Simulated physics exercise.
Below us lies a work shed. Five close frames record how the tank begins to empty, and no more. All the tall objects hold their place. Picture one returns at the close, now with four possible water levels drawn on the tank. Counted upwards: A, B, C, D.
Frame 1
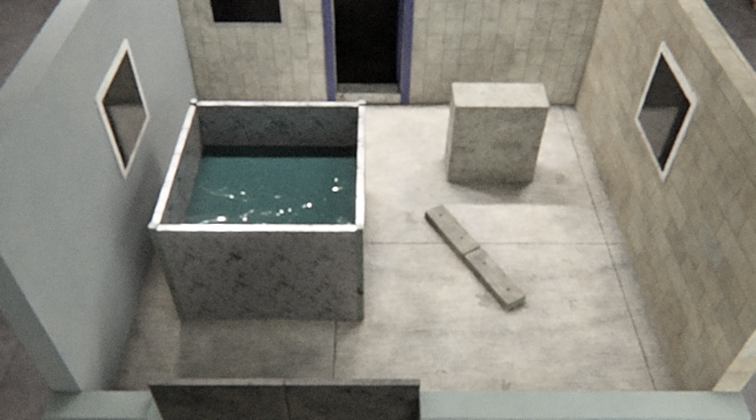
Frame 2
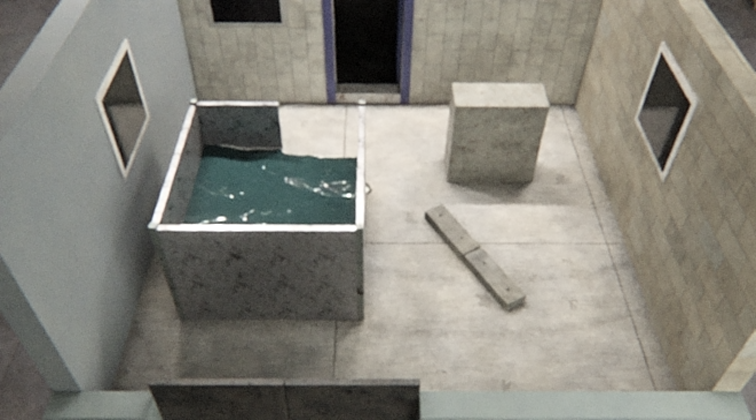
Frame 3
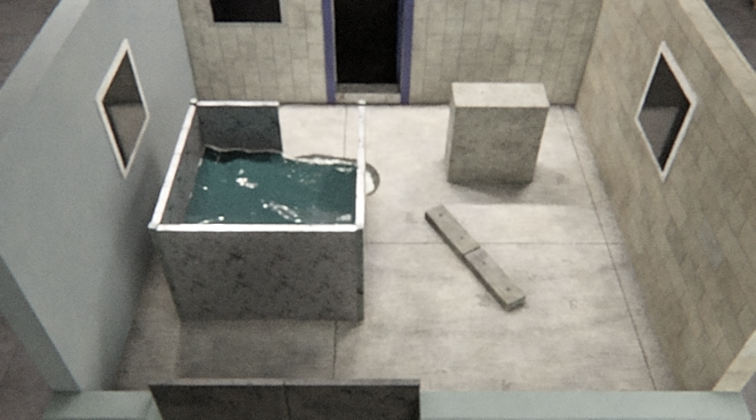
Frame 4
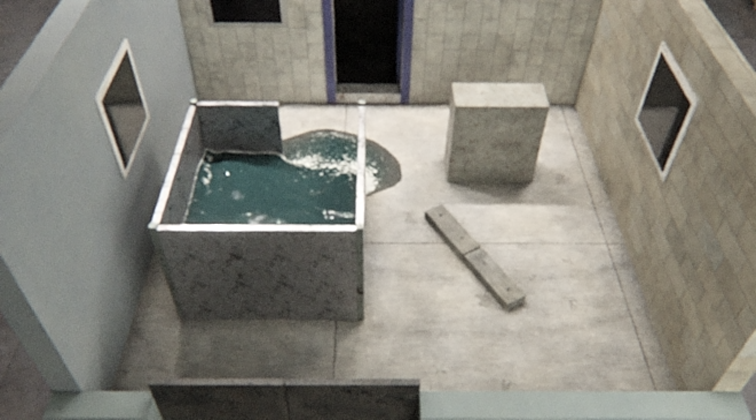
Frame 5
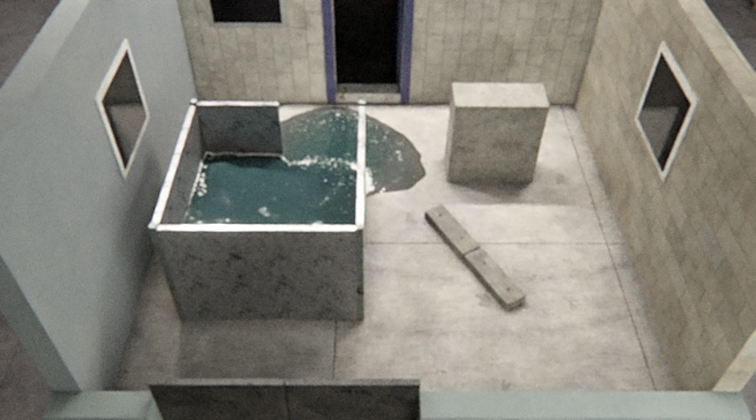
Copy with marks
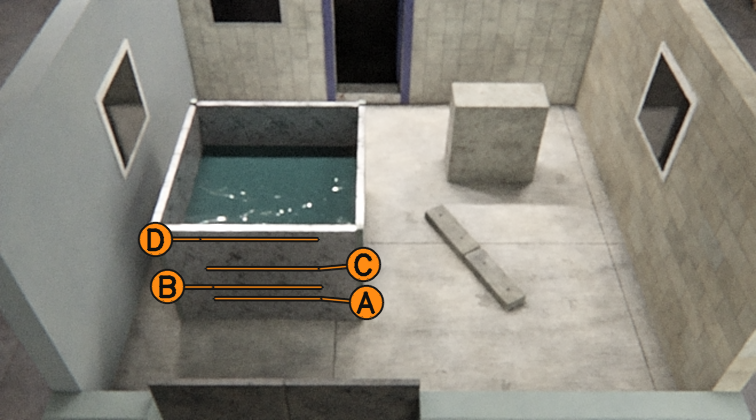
A square, dark-walled tank of teal water stands at the left of a pale-floored work shed, seen from above by a still camera. A grey block sits at the right, a plank lies diagonally in front of it, and a blue-framed doorway opens behind. Part of the tank's back wall disappears, the water ripples and pours out, and a dark puddle spreads behind and right across the floor.
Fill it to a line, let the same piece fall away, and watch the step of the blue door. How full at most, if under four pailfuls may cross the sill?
The answer is level A.
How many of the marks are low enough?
One of them.
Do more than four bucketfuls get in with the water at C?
Yes, that goes wrong.
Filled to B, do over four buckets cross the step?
Yes, that goes wrong.
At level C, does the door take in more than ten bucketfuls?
Yes, clearly.
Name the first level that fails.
Here it is level B.
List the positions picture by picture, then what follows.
In the first picture, water in the tank at rest, its middle at (274, 200); foot of the blue doorway at (368, 103); shut gate at (287, 388).
In the second picture, water covers 1 % of the ground, its front hidden from here.
In the third picture, water covers 3 % of the ground, its front hidden from here.
In the fourth picture, 7 % of the ground under water, visible out to (392, 170).
In the fifth picture, 13 % of the ground under water, visible out to (411, 155).
In orange, A at (268, 298); B at (266, 287); C at (263, 268); D at (258, 239); from the bottom up A, B, C, D.
Choosing A, a bucket or two gets in.
Choosing B, about 10 bucketfuls get in.
Choosing C, dozens of bucketfuls pour in.
Choosing D, dozens of bucketfuls pour in.
